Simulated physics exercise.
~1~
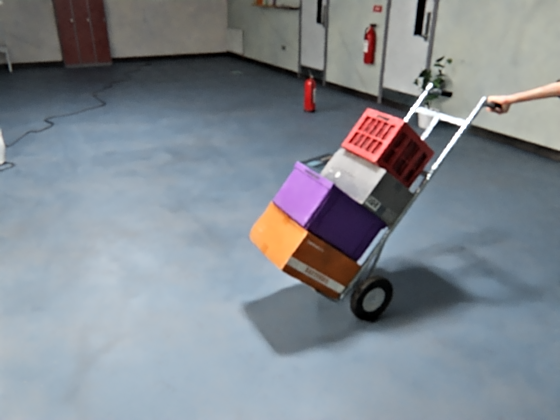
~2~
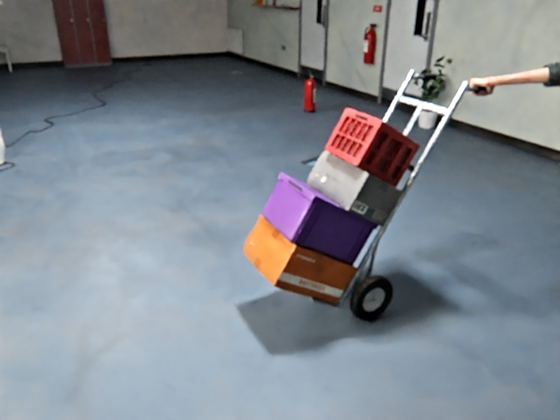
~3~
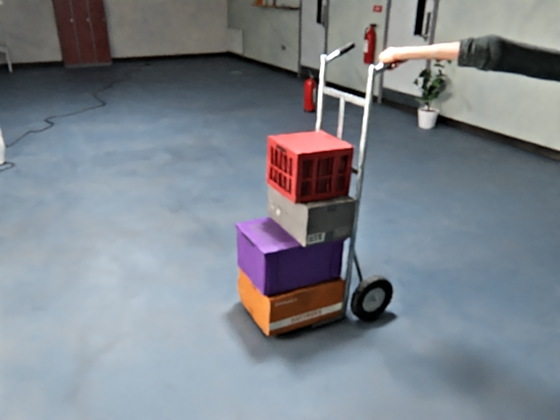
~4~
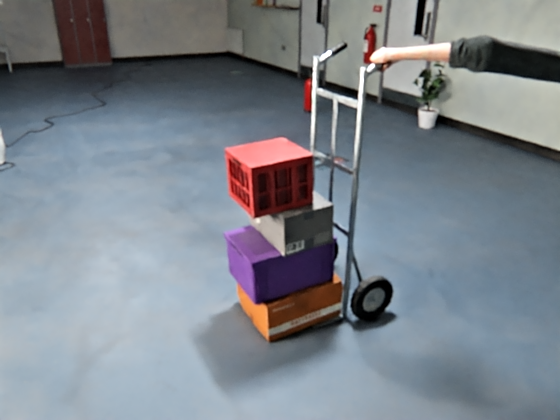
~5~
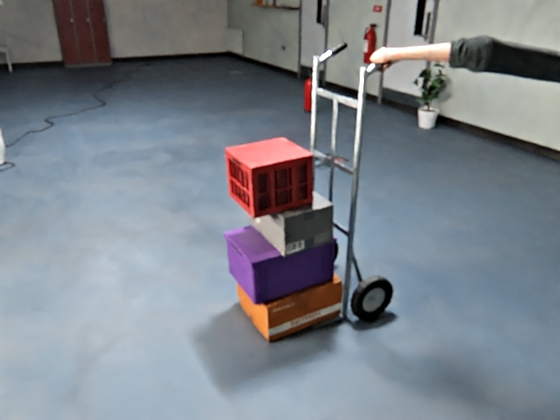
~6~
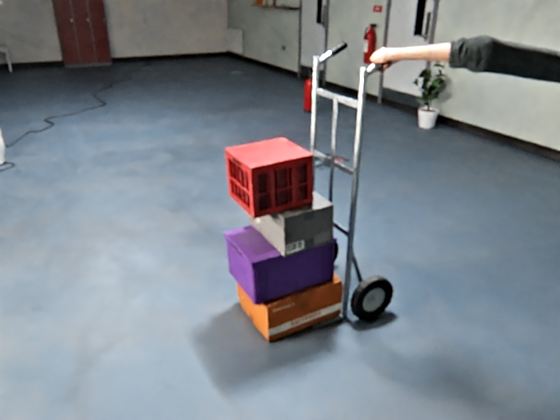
A hand swung a tilted hand truck upright, carrying an unfastened stack of an orange box, a purple tote, a grey box and a red crate. The red crate slid forward to the left on top but stayed perched there as everything came to rest.
